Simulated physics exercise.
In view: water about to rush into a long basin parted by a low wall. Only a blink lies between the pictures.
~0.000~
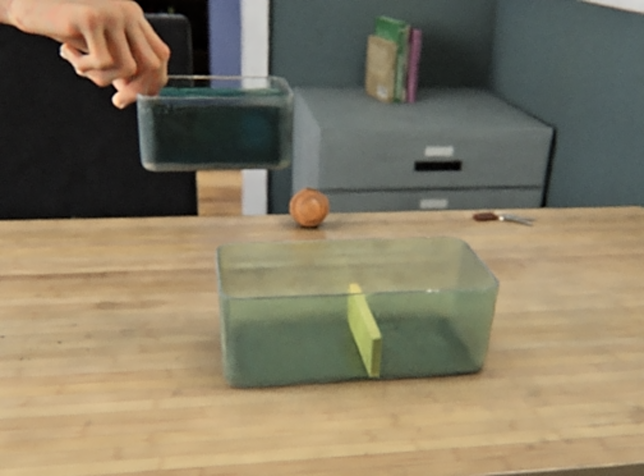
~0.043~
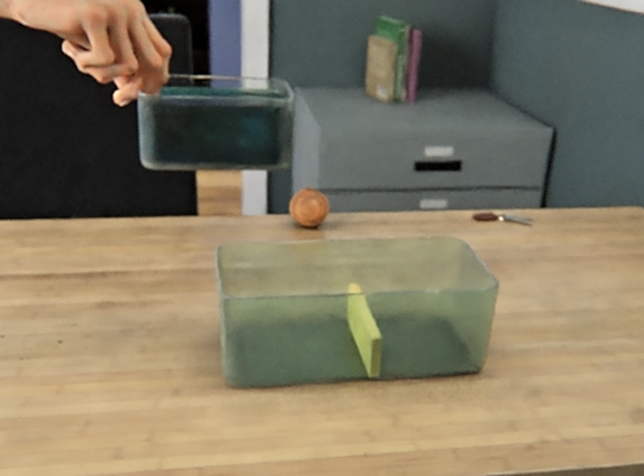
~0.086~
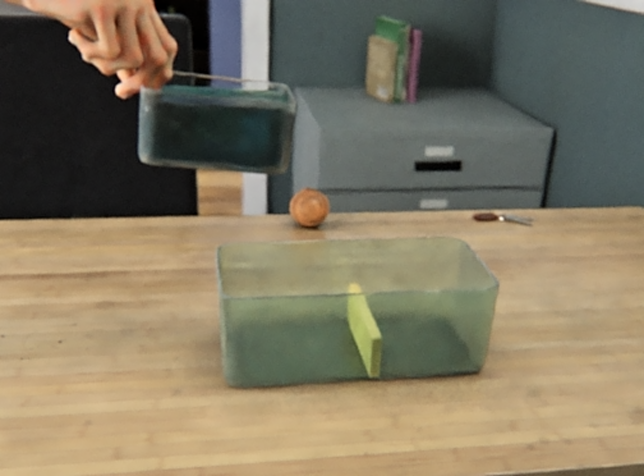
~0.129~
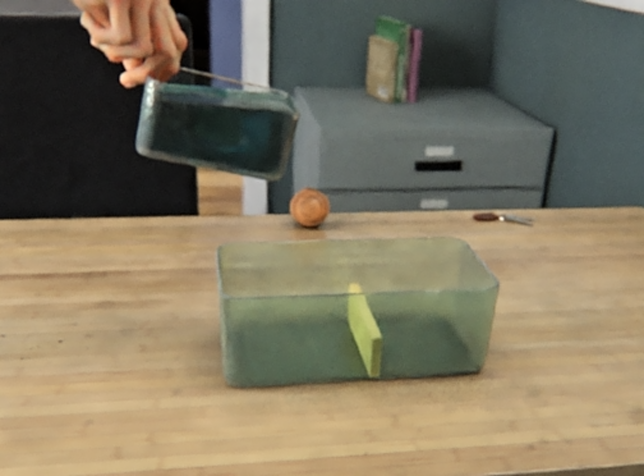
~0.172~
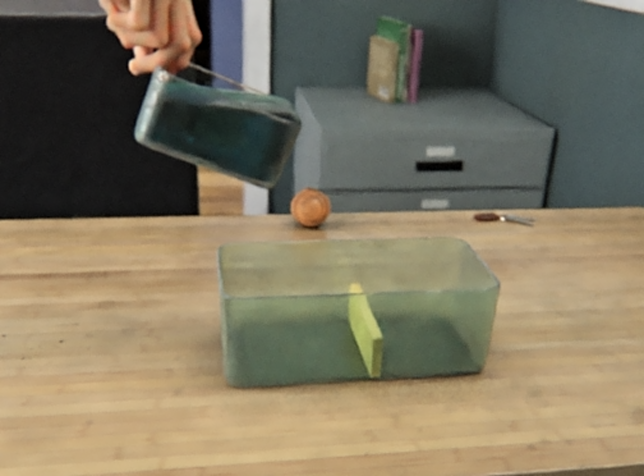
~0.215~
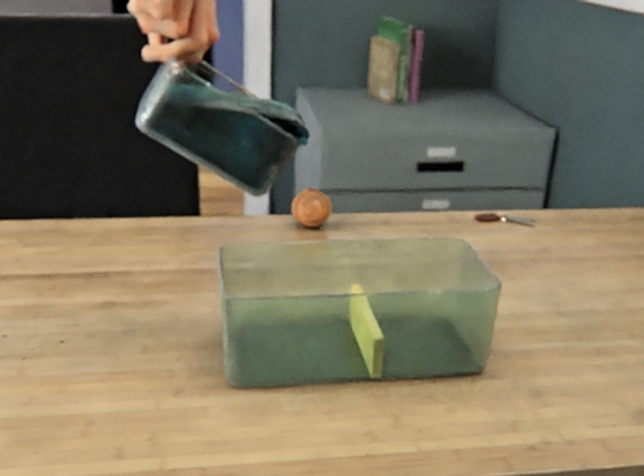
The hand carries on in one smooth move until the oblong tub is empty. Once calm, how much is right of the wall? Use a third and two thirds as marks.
It comes to less than a third.
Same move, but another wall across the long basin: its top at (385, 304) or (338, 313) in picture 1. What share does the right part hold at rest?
The first gives 5 %, the second 50 %.
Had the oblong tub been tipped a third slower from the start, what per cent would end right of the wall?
About 30 per cent.
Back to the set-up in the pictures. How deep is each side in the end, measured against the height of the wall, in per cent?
Left about 60, right about 10.
A moment on, the oblong tub is tipped on its side and 24 per cent is still to pour, 18 is left of the wall and 2 right of it.
Next, the oblong tub is tipped on its side and 6 per cent is still to pour, 71 is left of the wall and 11 right of it.
Then the oblong tub is tipped on its side and 2 per cent is still to pour, 64 is left of the wall and 13 right of it.
Later the oblong tub is tipped on its side and 0 per cent is still to pour, 74 is left of the wall and 15 right of it.
At rest 76 per cent lies left of the wall, 15 right of it and 10 outside.
